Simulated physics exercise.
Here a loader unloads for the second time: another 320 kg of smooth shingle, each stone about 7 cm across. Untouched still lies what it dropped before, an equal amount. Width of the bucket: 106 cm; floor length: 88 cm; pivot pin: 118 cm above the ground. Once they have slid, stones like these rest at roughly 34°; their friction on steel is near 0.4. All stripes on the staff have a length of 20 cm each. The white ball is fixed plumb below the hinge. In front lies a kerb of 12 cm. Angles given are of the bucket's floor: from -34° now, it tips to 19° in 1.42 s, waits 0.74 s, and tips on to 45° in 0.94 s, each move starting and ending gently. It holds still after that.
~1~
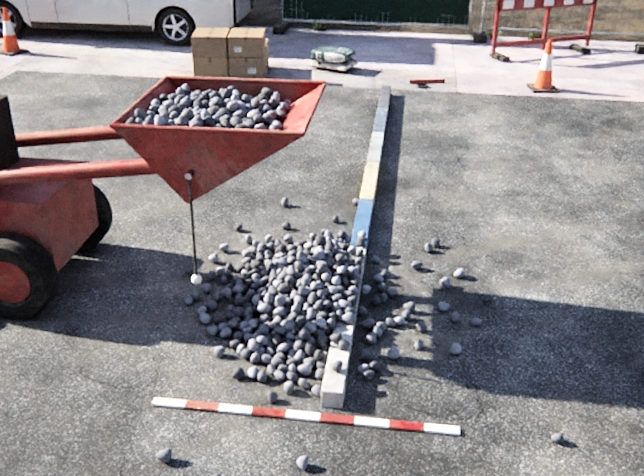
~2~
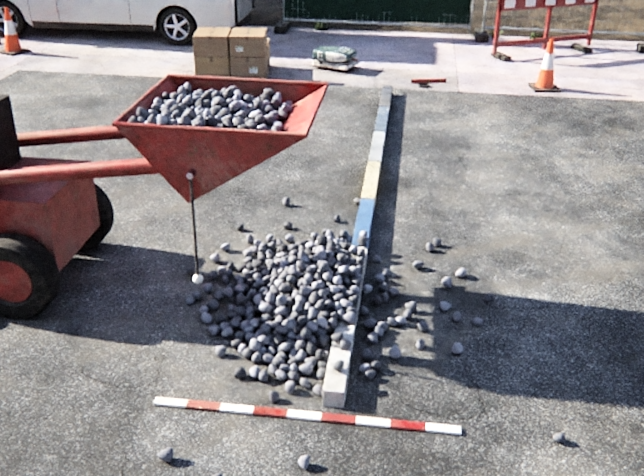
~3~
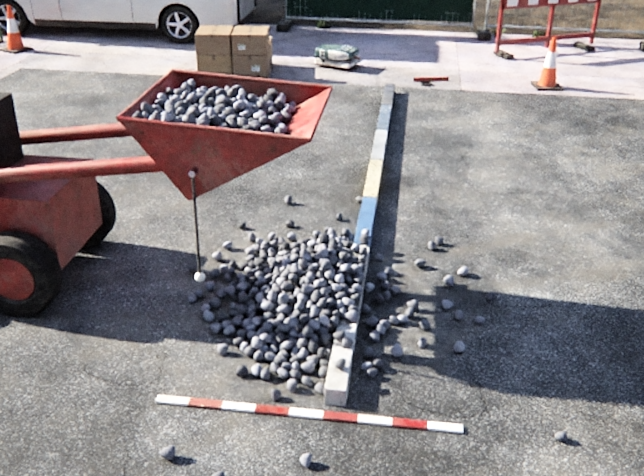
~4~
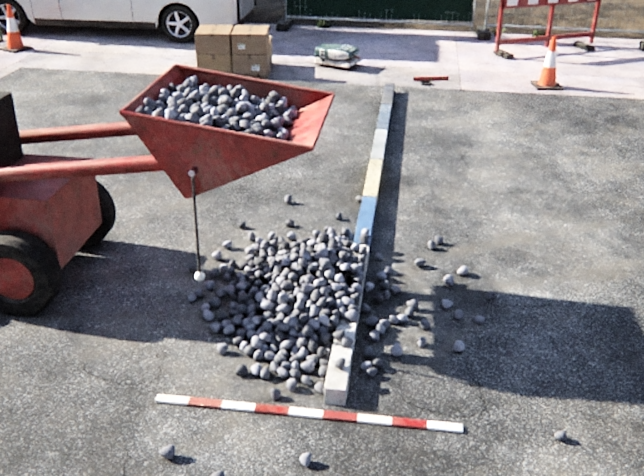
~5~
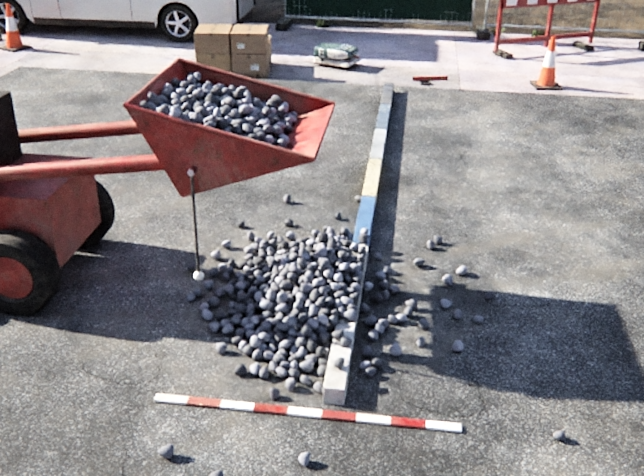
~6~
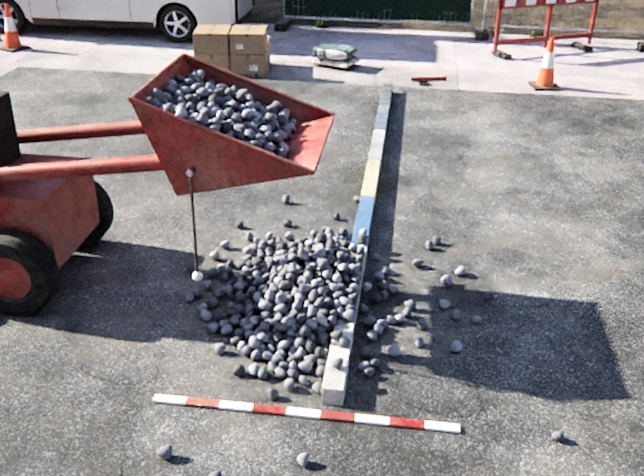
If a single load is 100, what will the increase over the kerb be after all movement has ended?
The increase will be around 70 per cent.
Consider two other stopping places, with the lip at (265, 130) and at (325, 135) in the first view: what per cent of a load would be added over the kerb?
The first position would add some 40 per cent, the second some 85.
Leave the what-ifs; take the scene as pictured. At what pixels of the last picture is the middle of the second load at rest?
The centre sits about (381, 291).
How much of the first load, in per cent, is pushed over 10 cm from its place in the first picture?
Some 5 percent, give or take.
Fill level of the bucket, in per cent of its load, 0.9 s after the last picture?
That works out to about 85 %.
Then, 0.5 s after the last picture the floor is at 11°; in per cent of one load, 100 in the bucket, 94 on this side of the kerb, 6 over the kerb; the foremost stones are at (471, 317).
Then, 0.9 s after the last picture the floor is at 19°; in per cent of one load, 85 in the bucket, 109 on this side of the kerb, 6 over the kerb; the foremost stones are at (471, 317).
Then, 2.9 s after the last picture the floor is at 45°; in per cent of one load, 0 in the bucket, 124 on this side of the kerb, 76 over the kerb; the foremost stones are at (594, 345).
Then, 5.5 s after the last picture the floor is at 45°; in per cent of one load, 0 in the bucket, 124 on this side of the kerb, 76 over the kerb; the foremost stones are at (594, 345). Net gain over the kerb, 70.
